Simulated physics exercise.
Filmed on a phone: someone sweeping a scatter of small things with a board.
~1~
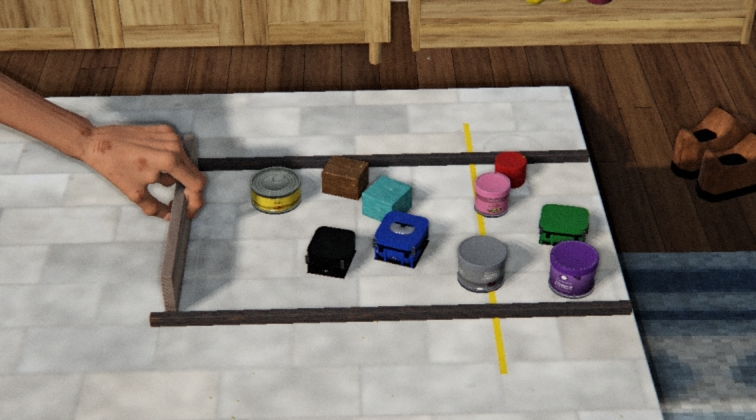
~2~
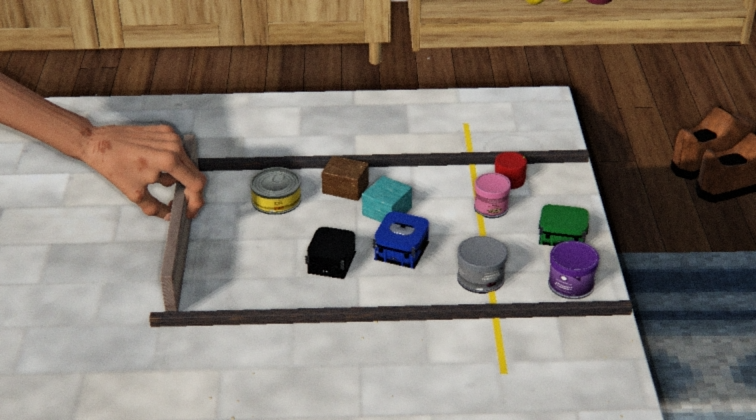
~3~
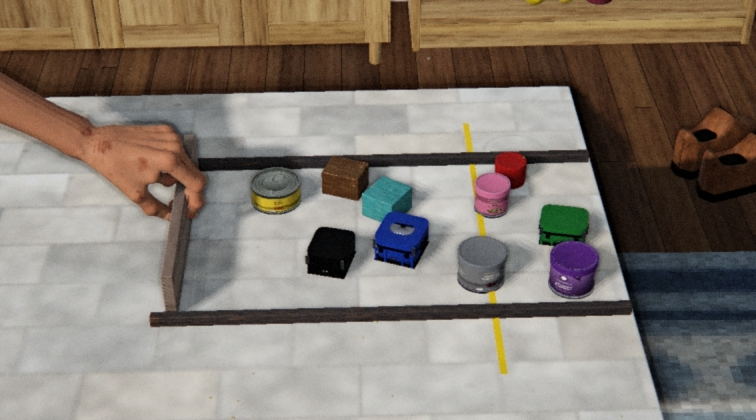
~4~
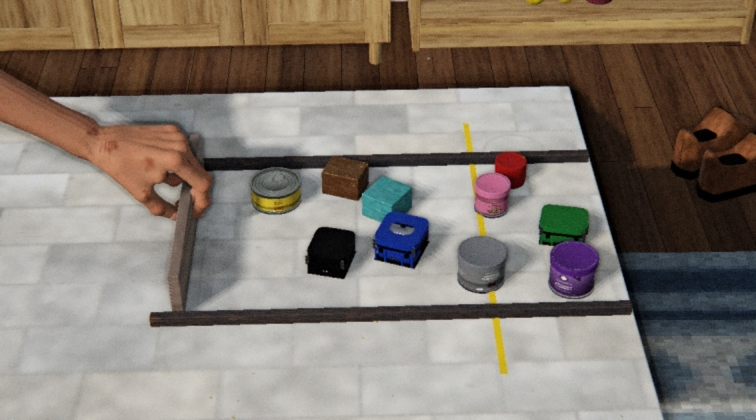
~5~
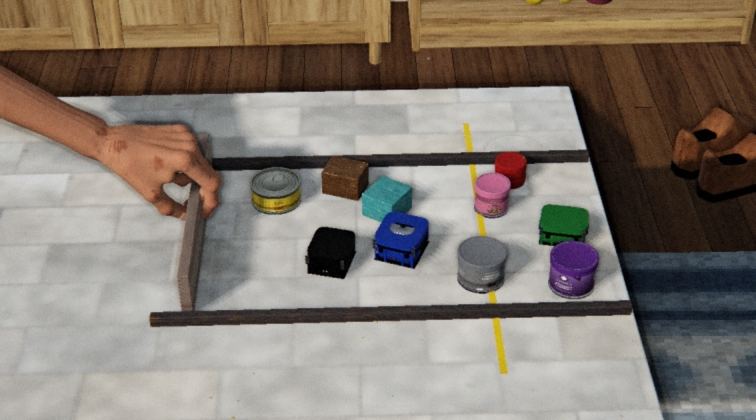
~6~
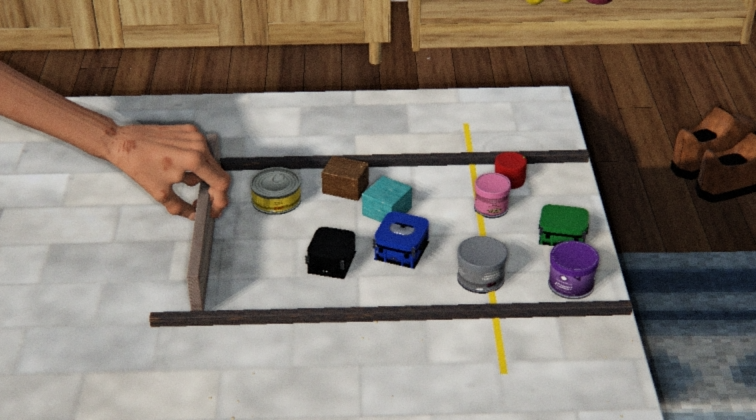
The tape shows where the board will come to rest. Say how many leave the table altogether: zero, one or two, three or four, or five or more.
As it turns out, the number that fall off is zero.
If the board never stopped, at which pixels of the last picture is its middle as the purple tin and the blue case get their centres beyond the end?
Near (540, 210) and (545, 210).
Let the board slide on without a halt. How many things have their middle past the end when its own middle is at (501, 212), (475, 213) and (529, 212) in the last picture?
The counts: 0, 0 and 1.
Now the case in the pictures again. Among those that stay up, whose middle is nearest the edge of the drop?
Foremost is the green case.
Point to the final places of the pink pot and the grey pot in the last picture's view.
The pink pot at (542, 204), the grey pot at (515, 273).
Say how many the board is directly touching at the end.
That makes 5.
Early on, none off yet; green case at rest near (564, 227); purple tin at rest near (573, 270); red lid at rest near (510, 171).
Finally, the number that fall off is zero.
